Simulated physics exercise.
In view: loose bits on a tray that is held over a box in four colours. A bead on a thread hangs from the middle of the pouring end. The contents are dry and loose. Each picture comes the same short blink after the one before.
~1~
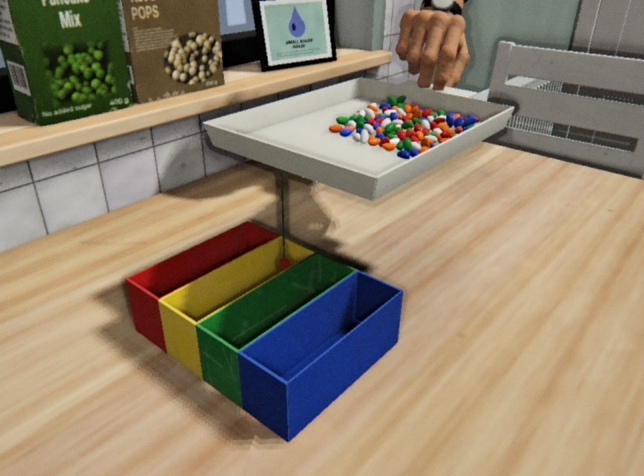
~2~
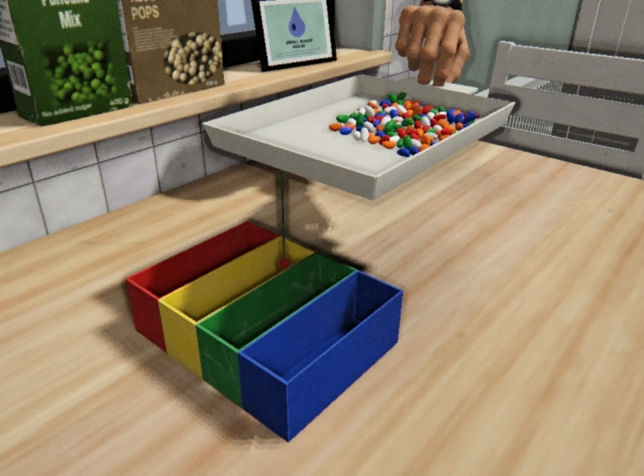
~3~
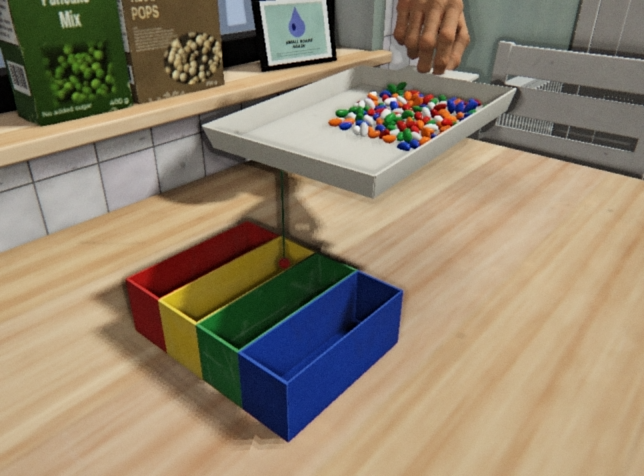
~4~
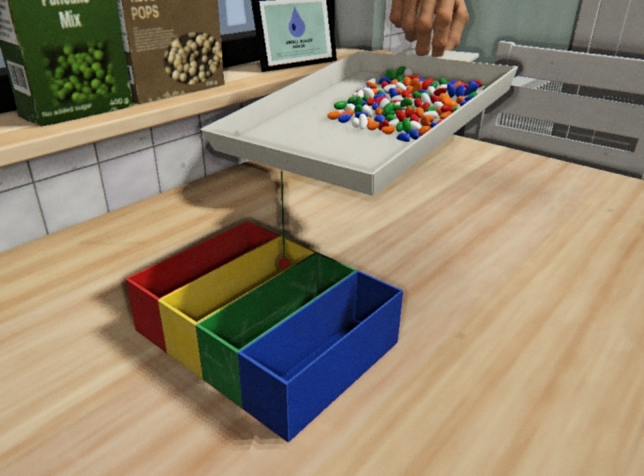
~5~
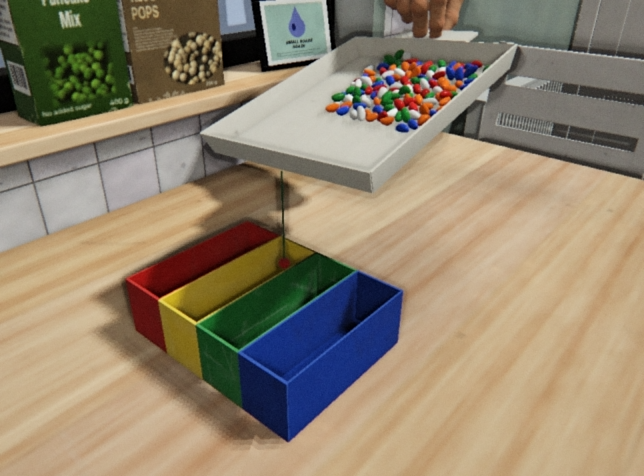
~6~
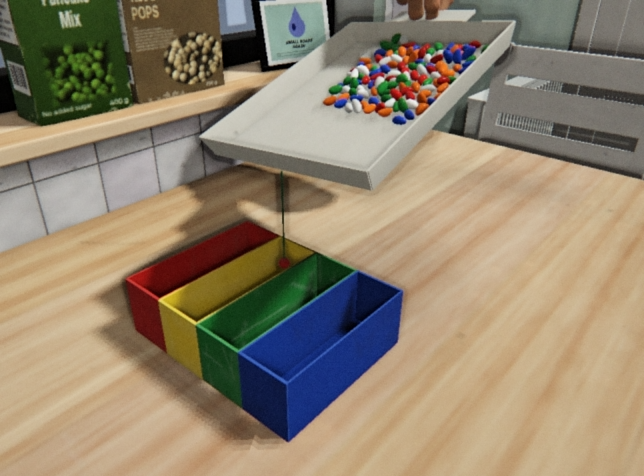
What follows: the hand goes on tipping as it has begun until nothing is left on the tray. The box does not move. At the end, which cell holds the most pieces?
Most goes to the red cell.
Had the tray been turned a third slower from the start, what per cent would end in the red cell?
Some 50 per cent.
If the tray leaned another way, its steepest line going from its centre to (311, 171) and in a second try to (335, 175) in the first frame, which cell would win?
One: That blue cell. Two: Blue.
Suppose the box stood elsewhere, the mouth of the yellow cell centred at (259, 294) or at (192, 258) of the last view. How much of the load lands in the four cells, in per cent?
In turn 60 and 100 in a hundred.
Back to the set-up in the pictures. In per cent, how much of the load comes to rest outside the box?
About 10 per cent.
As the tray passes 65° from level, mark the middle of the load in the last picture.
Around (241, 150).
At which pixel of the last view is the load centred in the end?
Roughly at (200, 316).
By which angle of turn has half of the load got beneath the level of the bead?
Around 100° of tilt.
Just after the last frame, tray tipped steeply; the larger part on the tray; roughly a quarter falling or outside the box.
A moment on, tray tipped past a quarter turn; roughly a third on the tray; roughly a third in the red cell; about a tenth in the yellow cell; just a few in the blue cell; roughly a quarter falling or outside the box.
Further on, tray tipped past a quarter turn; roughly half in the red cell; roughly a quarter in the yellow cell; about a tenth in the green cell; just a few in the blue cell; about a tenth falling or outside the box.
When it is over, tray tipped past a quarter turn; roughly half in the red cell; roughly a quarter in the yellow cell; about a tenth in the green cell; just a few in the blue cell; about a tenth outside the box.
